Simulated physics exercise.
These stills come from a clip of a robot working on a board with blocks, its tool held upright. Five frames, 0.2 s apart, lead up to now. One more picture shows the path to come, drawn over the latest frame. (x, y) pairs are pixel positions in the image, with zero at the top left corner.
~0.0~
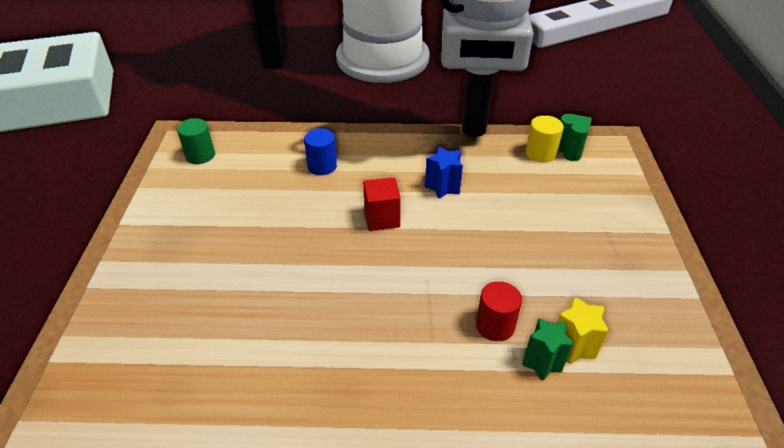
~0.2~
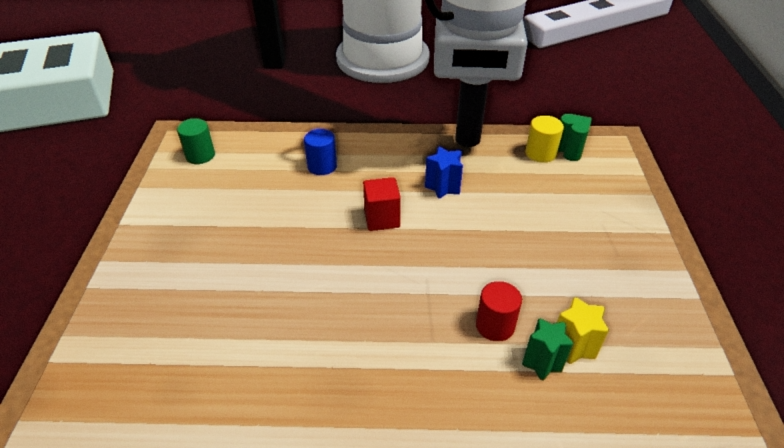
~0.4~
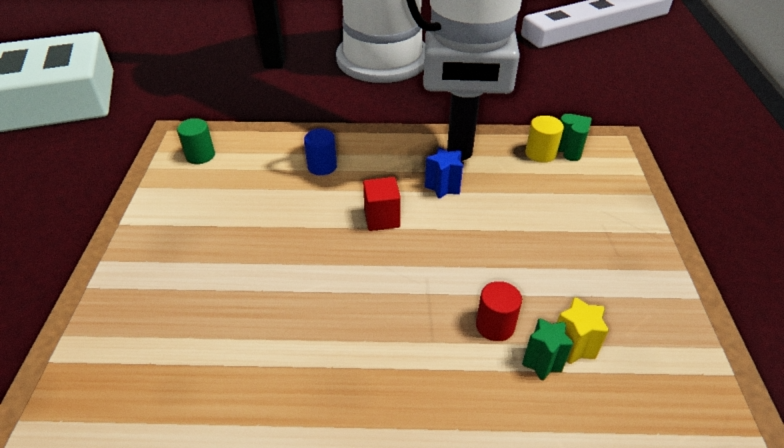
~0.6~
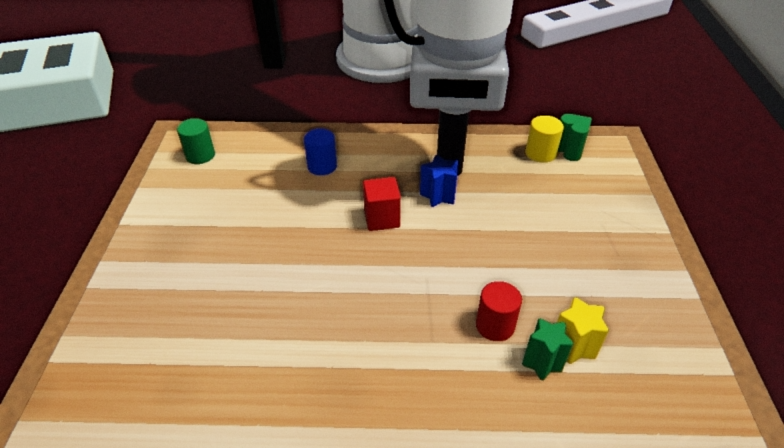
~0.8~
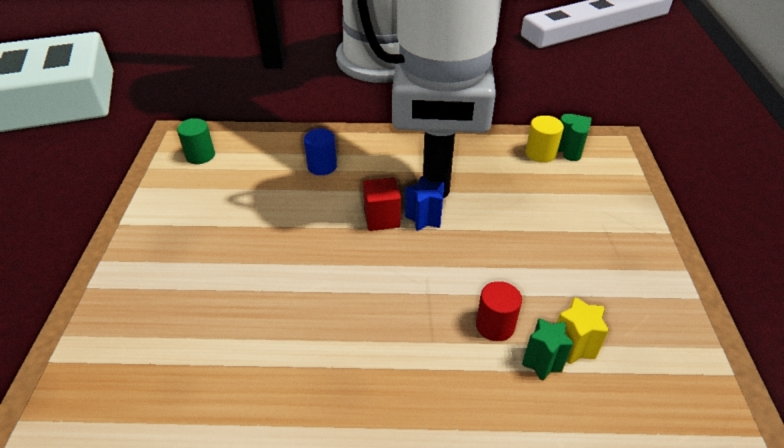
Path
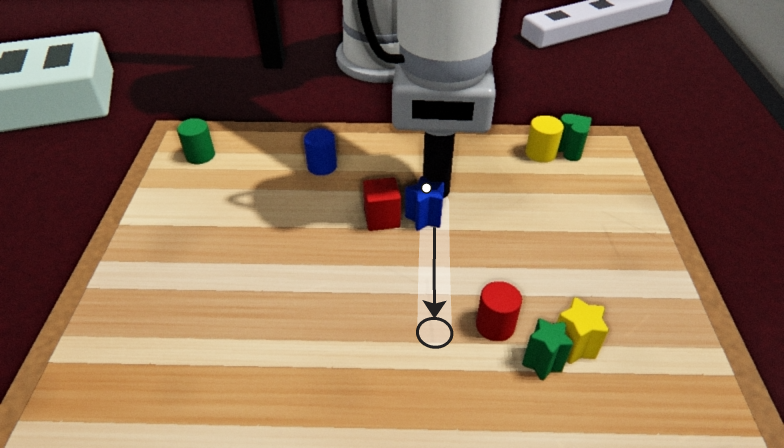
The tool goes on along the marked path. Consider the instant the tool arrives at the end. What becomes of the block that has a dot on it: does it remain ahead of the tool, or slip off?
When the path is over, you would find the block that has a dot on it off to the side or behind the tool.
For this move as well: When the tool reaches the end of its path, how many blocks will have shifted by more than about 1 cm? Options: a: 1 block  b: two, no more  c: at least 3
That would be a.
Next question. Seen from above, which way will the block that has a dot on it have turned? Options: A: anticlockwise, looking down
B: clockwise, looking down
My answer is option B.
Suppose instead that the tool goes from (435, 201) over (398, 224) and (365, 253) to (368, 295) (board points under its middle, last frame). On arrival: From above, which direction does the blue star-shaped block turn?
Rotation: Counter-clockwise.
The line goes from (435, 201) to (435, 333); the dot is on the blue star-shaped block.
What follows on the original path. One third of the way, tool at (435, 229); blue star-shaped block at (412, 221), turned 30° clockwise.
Two thirds of the way, tool at (435, 273); blue star-shaped block at (405, 233), turned 80° clockwise.
At the end, tool at (436, 323); red square unmoved; blue star-shaped block at (405, 233), turned 80° clockwise.
